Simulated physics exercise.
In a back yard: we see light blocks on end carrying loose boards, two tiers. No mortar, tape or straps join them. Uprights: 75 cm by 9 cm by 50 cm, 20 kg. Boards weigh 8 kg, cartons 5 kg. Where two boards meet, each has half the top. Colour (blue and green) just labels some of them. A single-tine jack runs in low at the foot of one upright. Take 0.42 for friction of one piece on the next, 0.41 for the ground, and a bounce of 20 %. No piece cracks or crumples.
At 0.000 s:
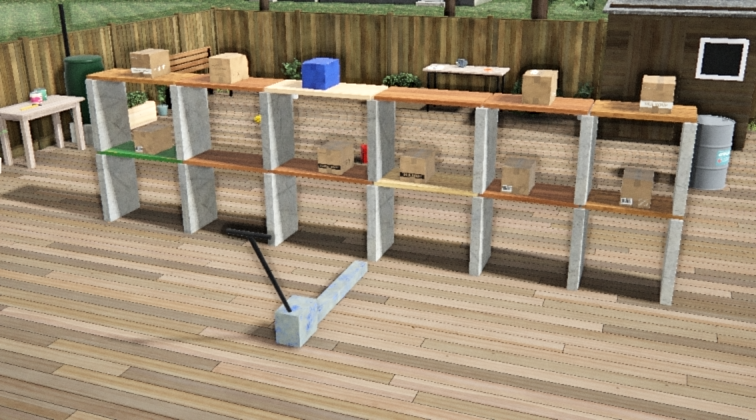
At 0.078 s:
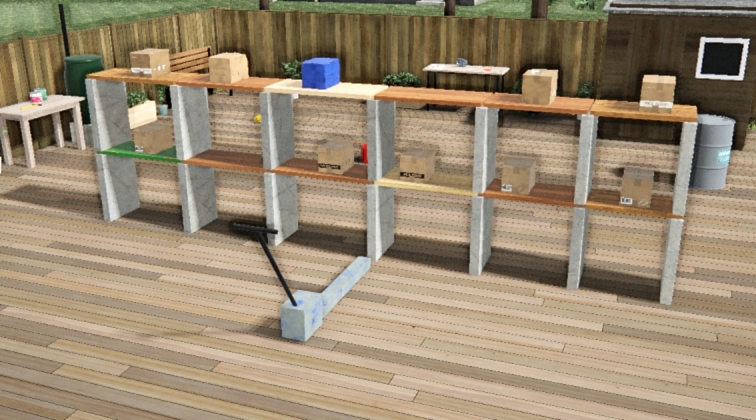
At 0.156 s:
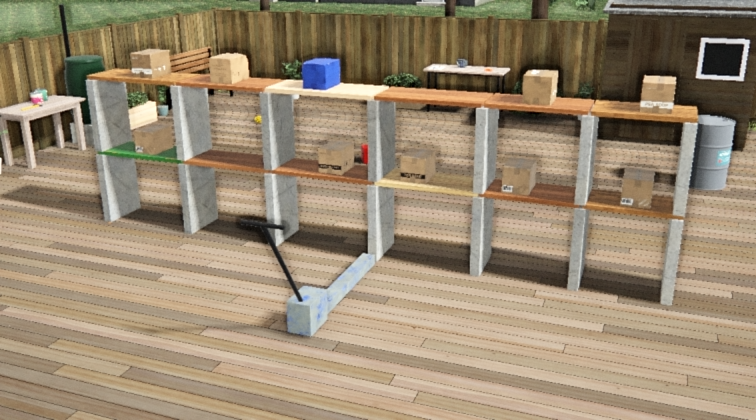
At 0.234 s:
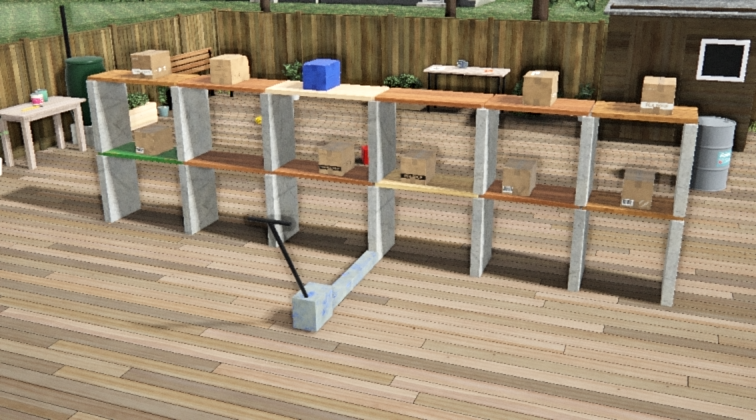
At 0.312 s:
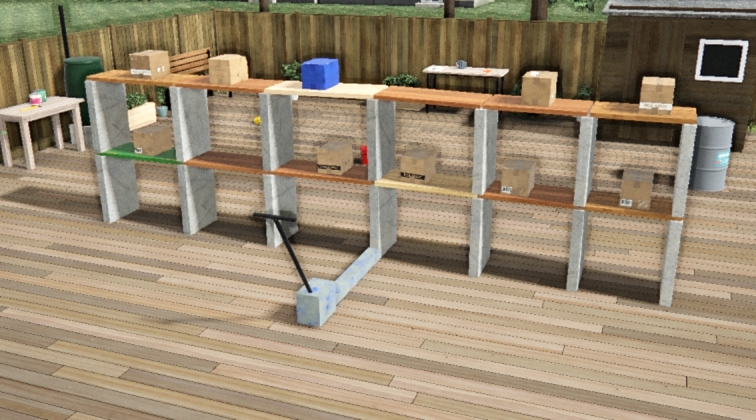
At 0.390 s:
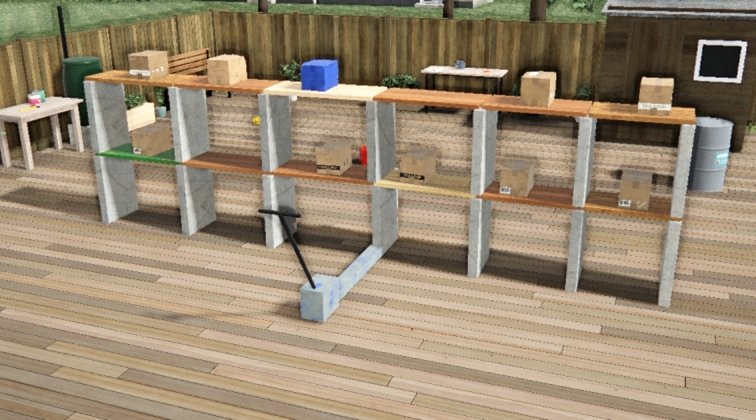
In a back yard, a jack slides slowly toward block-and-board shelves holding cartons and meets them.
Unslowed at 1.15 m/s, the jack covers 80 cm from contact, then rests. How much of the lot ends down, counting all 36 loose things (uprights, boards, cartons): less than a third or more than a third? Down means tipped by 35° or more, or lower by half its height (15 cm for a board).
Over a third of them.
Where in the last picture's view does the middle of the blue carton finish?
Around (364, 234).
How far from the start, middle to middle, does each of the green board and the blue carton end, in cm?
Moved: Green 110, blue 160.
After 0.90 s, 1 of the 36 pieces down; blue carton shifted 10 cm.
After 1.36 s, 8 of the 36 pieces down; blue carton leaning 65°, 89 cm lower.
After 2.24 s, 20 of the 36 pieces down; blue carton leaning 40°, 1.52 m lower; green board 14 cm lower.
After 2.56 s, 21 of the 36 pieces down; blue carton leaning 31°, 1.49 m lower; green board 66 cm lower.
At rest (3.8 s), 21 of the 36 pieces down; blue carton leaning 22°, 1.53 m lower; green board 66 cm lower. That is 58 per cent. As the last picture would show them, middles, blue carton near (364, 234), green board near (93, 203).
